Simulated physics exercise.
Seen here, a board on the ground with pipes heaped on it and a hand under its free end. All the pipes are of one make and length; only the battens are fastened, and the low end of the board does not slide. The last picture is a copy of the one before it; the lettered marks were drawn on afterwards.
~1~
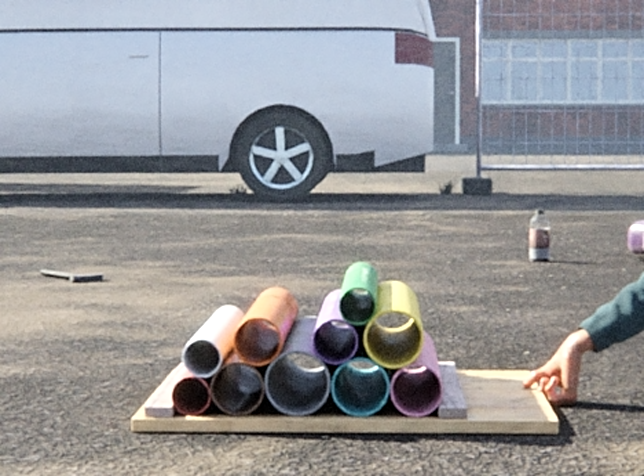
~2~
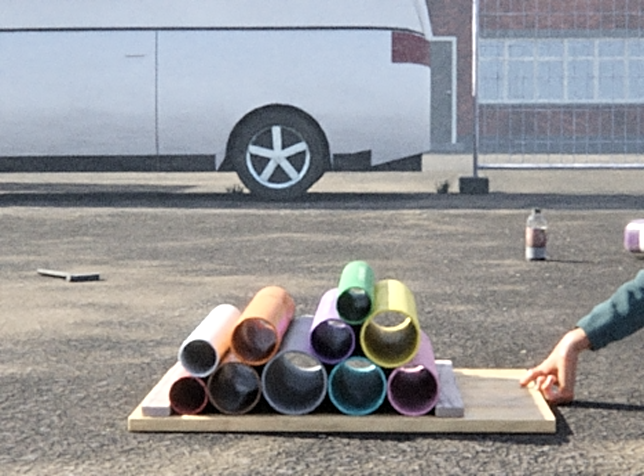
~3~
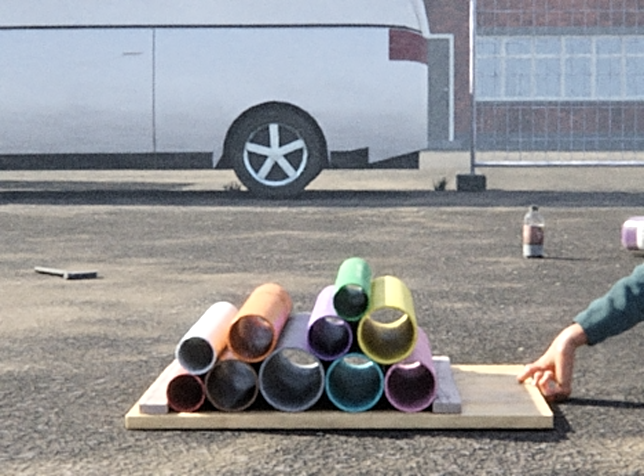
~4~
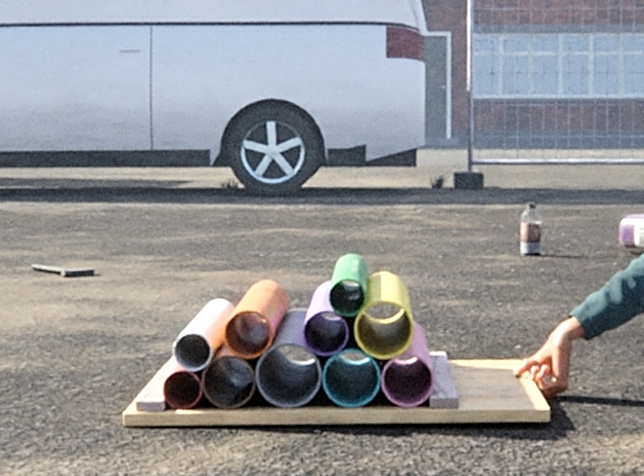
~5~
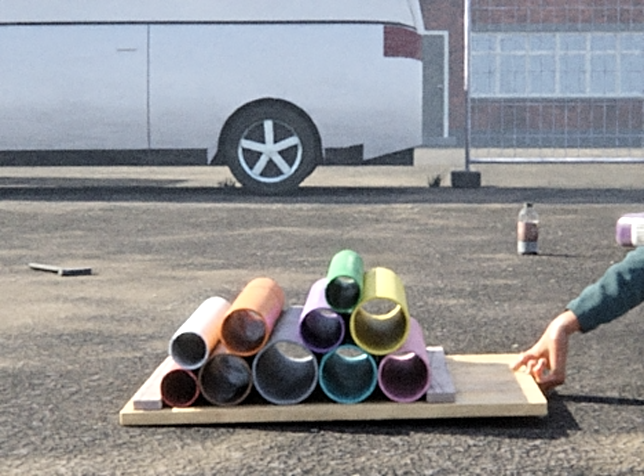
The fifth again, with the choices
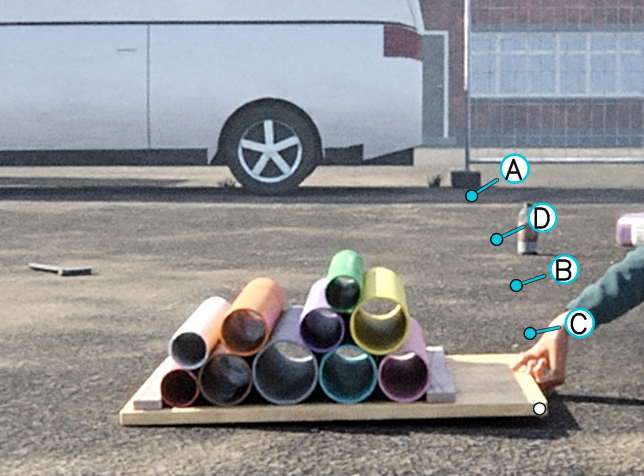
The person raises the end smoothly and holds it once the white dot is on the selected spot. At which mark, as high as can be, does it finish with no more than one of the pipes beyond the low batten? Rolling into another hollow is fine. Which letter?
Stop at B.
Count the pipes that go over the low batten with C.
The count is none.
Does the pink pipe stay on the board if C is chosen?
Yes, with C.
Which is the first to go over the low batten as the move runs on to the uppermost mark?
First is the white one.
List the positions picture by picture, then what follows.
In the first picture, board (348, 394); brown pipe (237, 389).
In the second picture, brown pipe (234, 388); grey pipe (295, 382).
In the third picture, board (342, 389); pink pipe (411, 385); yellow pipe (388, 334); white pipe (196, 354).
In the fourth picture, board (340, 385); brown pipe (229, 382).
In the fifth picture, board (336, 382); brown pipe (225, 379).
On the marked copy, A at (472, 196); B at (516, 286); C at (530, 333); D at (497, 240); the white dot at (540, 409).
Following B. Soon after the start, board at 14°.
Later, board at 19°.
In the end, board at 19°, one over the low batten (white).
As for the rest, A ten over the low batten; C none over the low batten; D two over the low batten (white, orange).
